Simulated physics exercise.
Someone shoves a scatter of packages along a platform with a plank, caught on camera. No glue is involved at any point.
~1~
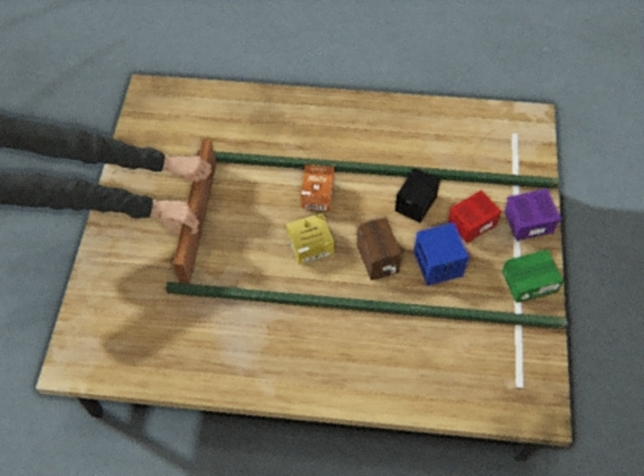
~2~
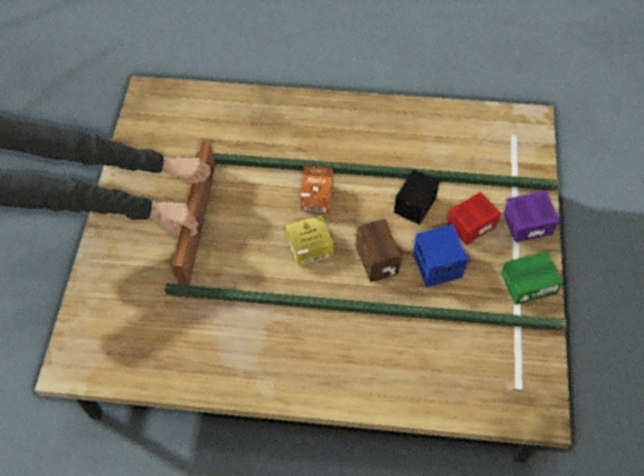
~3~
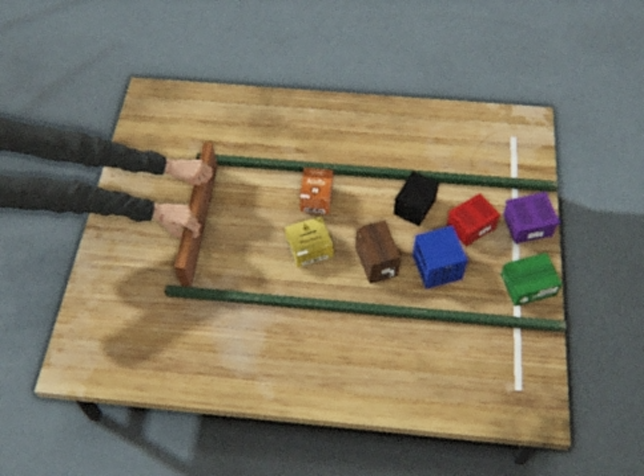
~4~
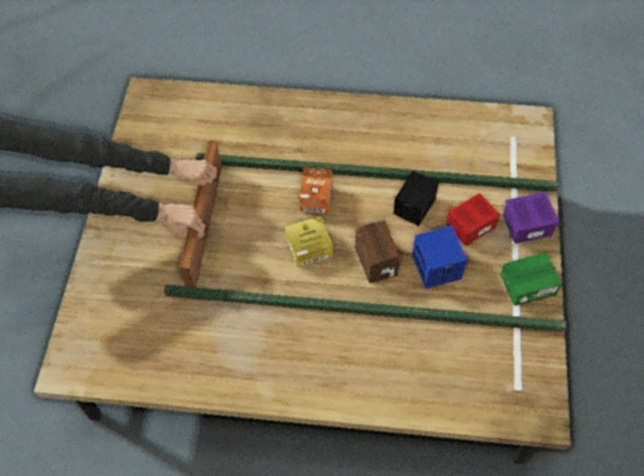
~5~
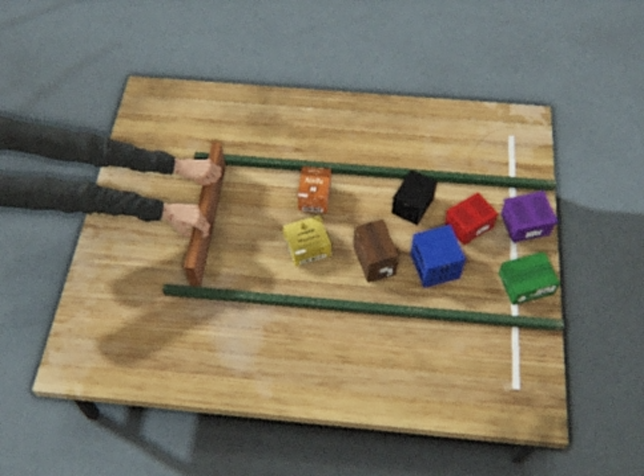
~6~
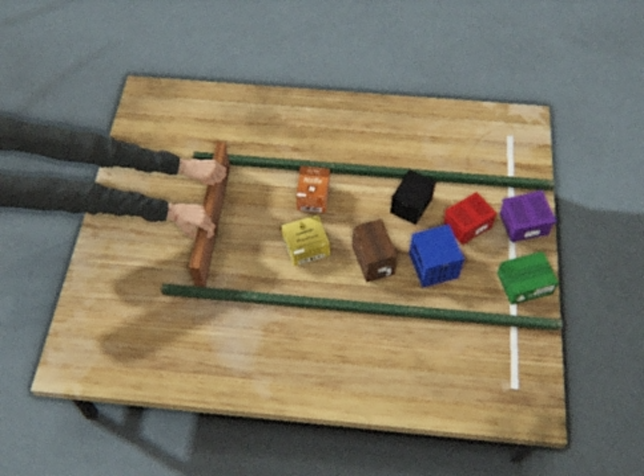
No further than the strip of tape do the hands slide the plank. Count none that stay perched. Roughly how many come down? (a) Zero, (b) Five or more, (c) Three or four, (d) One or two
Answer: B.
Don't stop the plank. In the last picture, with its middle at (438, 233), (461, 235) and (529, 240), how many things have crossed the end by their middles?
Counts by place: 1 / 2 / 6.
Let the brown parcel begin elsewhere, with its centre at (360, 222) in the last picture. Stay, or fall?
The brown parcel does not fall.
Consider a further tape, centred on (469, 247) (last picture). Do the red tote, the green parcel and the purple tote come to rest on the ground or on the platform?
The red tote holds on; the green parcel tumbles off; the purple tote goes over.
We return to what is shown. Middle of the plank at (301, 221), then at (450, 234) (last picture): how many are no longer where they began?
In order, the tallies are 2 and 8.
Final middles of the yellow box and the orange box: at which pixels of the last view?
Final pixels, roughly: (534, 266) for the first, (528, 207) for the other.
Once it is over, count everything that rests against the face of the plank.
That makes 2.
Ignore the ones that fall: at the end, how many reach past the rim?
I get 1.
Soon after, none off yet; purple tote at rest near (527, 217); green parcel at rest near (527, 278); red tote at rest near (469, 219).
After that, none off yet; purple tote moving near (528, 217); green parcel displaced a little near (545, 283); red tote displaced a little near (484, 225).
In the end, the number that fall off is five or more; gone, brown parcel, blue crate, red tote, green parcel and purple tote.
